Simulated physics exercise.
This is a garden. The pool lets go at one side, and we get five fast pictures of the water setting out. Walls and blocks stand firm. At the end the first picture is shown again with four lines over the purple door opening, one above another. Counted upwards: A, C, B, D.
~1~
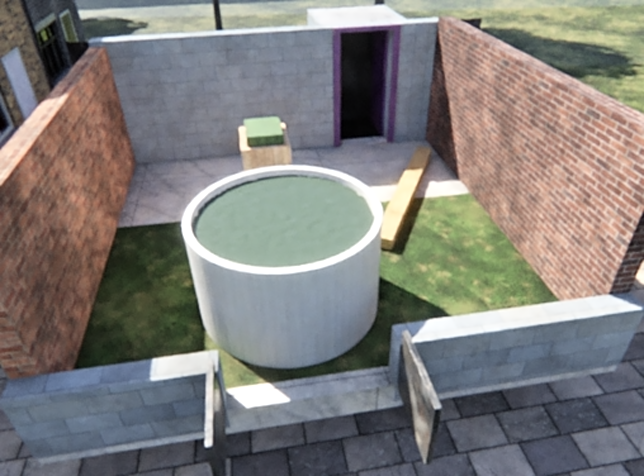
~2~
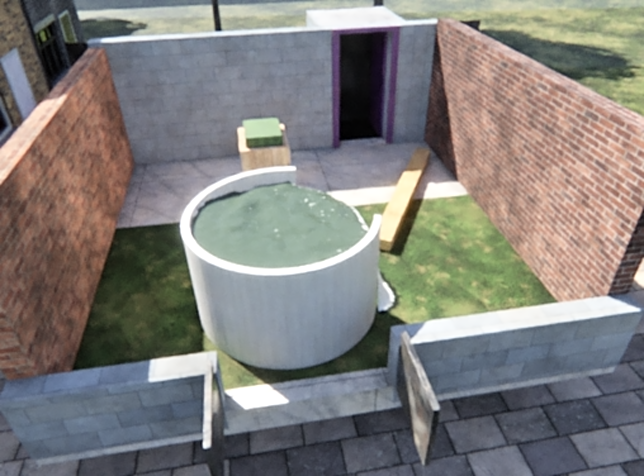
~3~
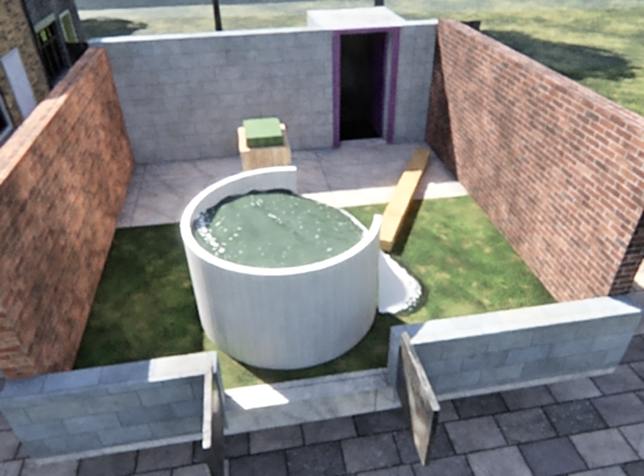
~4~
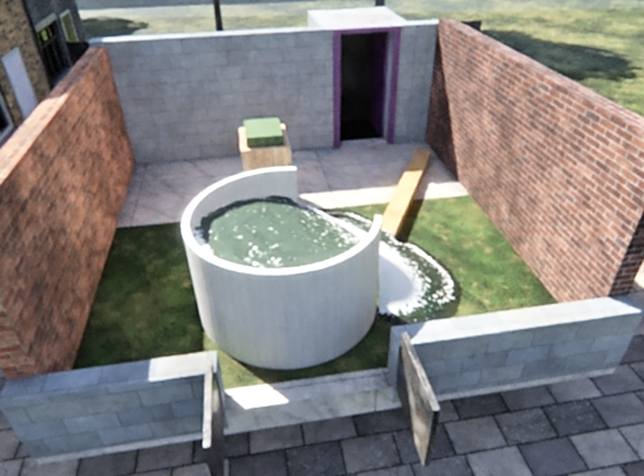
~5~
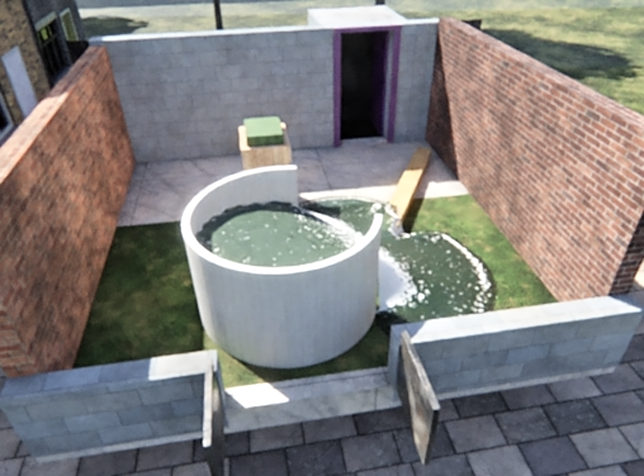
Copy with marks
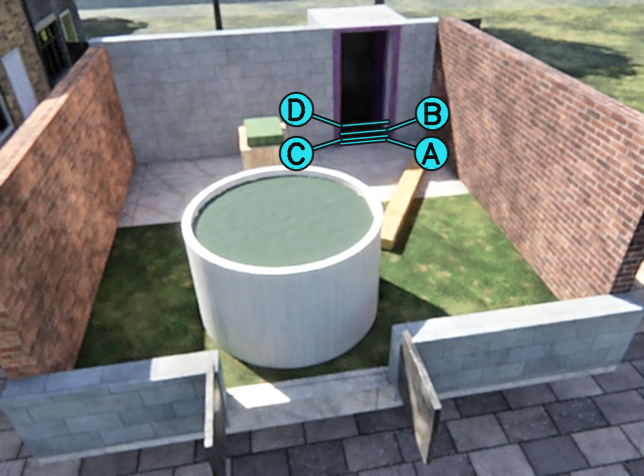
A walled garden is seen from above by a still camera, with brick walls at left and right and a grey block wall behind. A round white pool of green water stands on the grass, near a wooden beam and a purple-framed doorway, with an open gate in front. The pool's back-right side opens, and foaming water pours out, spreading rightward across the grass.
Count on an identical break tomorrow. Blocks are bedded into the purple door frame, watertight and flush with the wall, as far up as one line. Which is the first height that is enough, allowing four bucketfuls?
Go for D.
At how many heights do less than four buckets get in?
One.
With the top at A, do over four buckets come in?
Yes, it does.
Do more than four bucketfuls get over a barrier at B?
Yes, it does.
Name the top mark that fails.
That would be B.
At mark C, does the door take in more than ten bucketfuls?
Yes.
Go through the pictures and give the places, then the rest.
Water in the pool at rest, its middle at (284, 217); foot of the purple doorway at (364, 144); open gate at (307, 333), in the first picture.
In the second picture, 2 % of the ground under water, visible out to (380, 280).
In the third picture, 5 % of the ground under water, visible out to (420, 301).
In the fourth picture, 10 % of the ground under water, visible out to (450, 297).
In the fifth picture, 18 % of the ground under water, visible out to (483, 269).
In cyan, A at (364, 141); B at (364, 131); C at (364, 137); D at (364, 123); from the bottom up A, C, B, D.
With A, dozens of bucketfuls pour in.
With B, about 11 bucketfuls get in.
With C, dozens of bucketfuls pour in.
With D, a bucket or two gets in.
